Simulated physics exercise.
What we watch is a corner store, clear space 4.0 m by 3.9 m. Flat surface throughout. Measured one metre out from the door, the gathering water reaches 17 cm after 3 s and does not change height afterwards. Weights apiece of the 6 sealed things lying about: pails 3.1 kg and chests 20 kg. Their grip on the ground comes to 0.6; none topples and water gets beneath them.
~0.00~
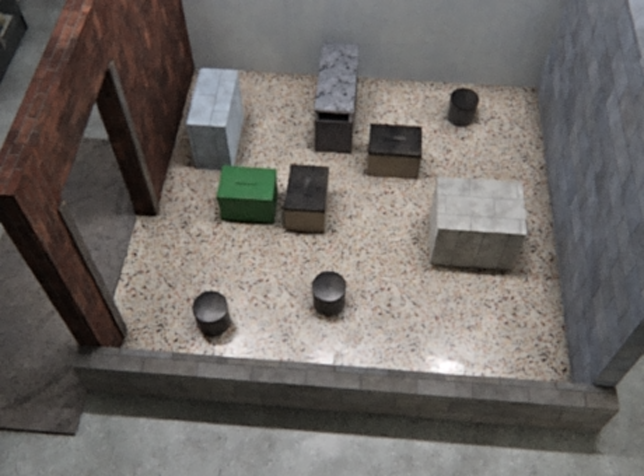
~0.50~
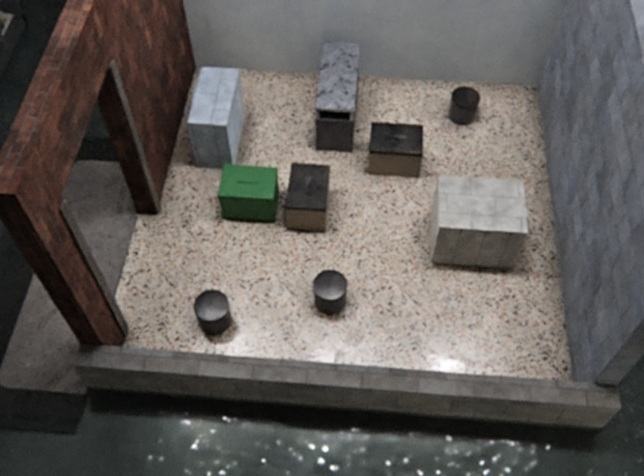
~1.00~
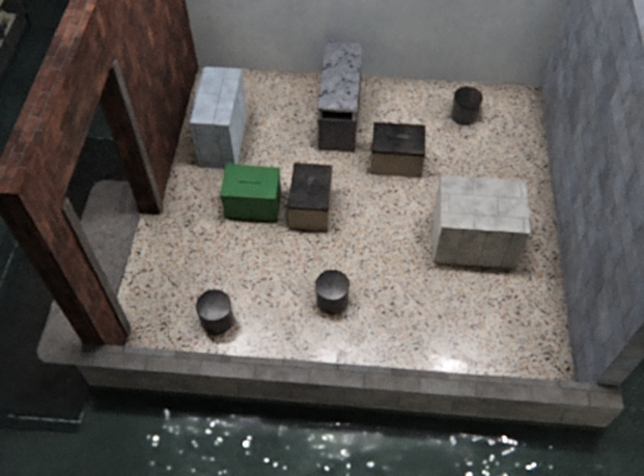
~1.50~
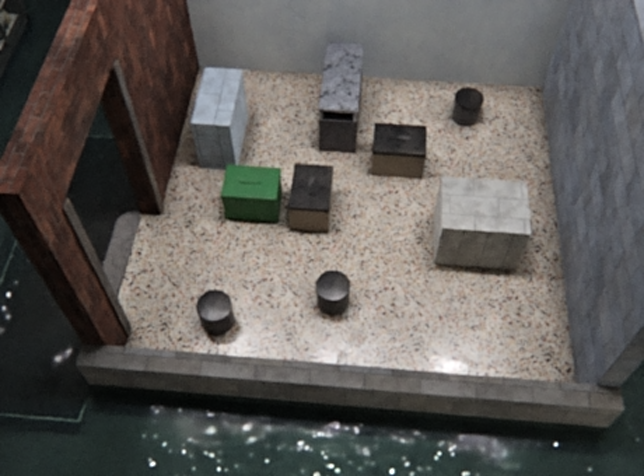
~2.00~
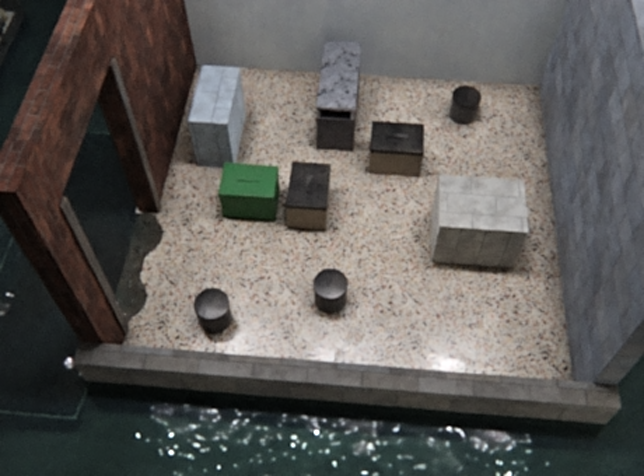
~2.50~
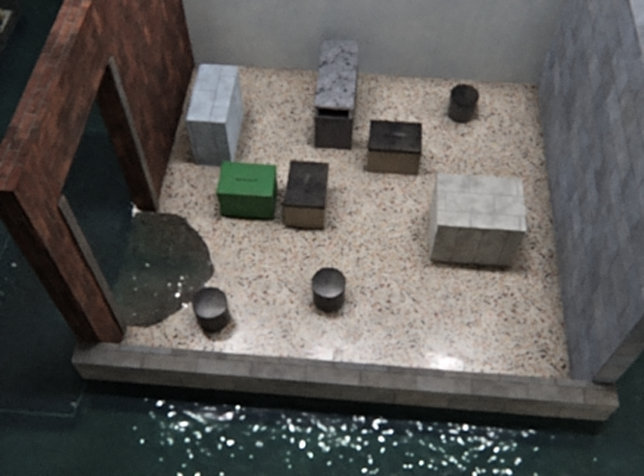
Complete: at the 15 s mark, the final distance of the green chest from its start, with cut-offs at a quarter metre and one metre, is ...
Short of a quarter metre.
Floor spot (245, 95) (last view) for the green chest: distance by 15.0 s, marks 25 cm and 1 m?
It hardly budges.
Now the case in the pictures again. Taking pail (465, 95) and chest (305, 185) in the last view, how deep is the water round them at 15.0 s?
Depths: Near 12 cm, then near 9 cm.
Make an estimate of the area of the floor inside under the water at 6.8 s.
About 11.5 m2 is covered.
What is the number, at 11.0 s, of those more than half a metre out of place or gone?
Tally at that time: 3.
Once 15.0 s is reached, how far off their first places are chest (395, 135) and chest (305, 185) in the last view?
The first is 60 cm from its start, the second 10 cm.
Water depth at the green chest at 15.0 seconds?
I'd put it at about 9 cm.
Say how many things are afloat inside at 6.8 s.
The number is 2.
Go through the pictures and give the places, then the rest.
The green chest at (247, 183), on the bottom; 0.0 m2 under water; 0 of 6 have shifted, in the first picture.
The green chest at (248, 181) rests on the ground; water covers 0.0 m2; 0 of 6 have shifted, in the second picture.
The green chest at (250, 181) rests on the ground; water covers 0.0 m2; 0 of 6 have shifted, in the third picture.
The green chest at (251, 182) rests on the ground; water covers 0.0 m2; 0 of 6 have shifted, in the fourth picture.
The green chest at (249, 180), on the bottom; 0.0 m2 under water; 0 of 6 have shifted, in the fifth picture.
The green chest at (247, 179) rests on the ground; water covers 0.6 m2; 0 of 6 have shifted, in the sixth picture.
After 3.5 s the green chest is near (247, 179), 0.0 m from its start, aground; 0 afloat.
After 6.8 s the green chest is near (247, 179), 0.0 m from its start, aground; 2 afloat.
After 11.0 s the green chest is near (247, 179), 0.0 m from its start, aground; 3 afloat.
After 15.0 s the green chest is near (246, 178), 0.0 m from its start, aground; 4 afloat.
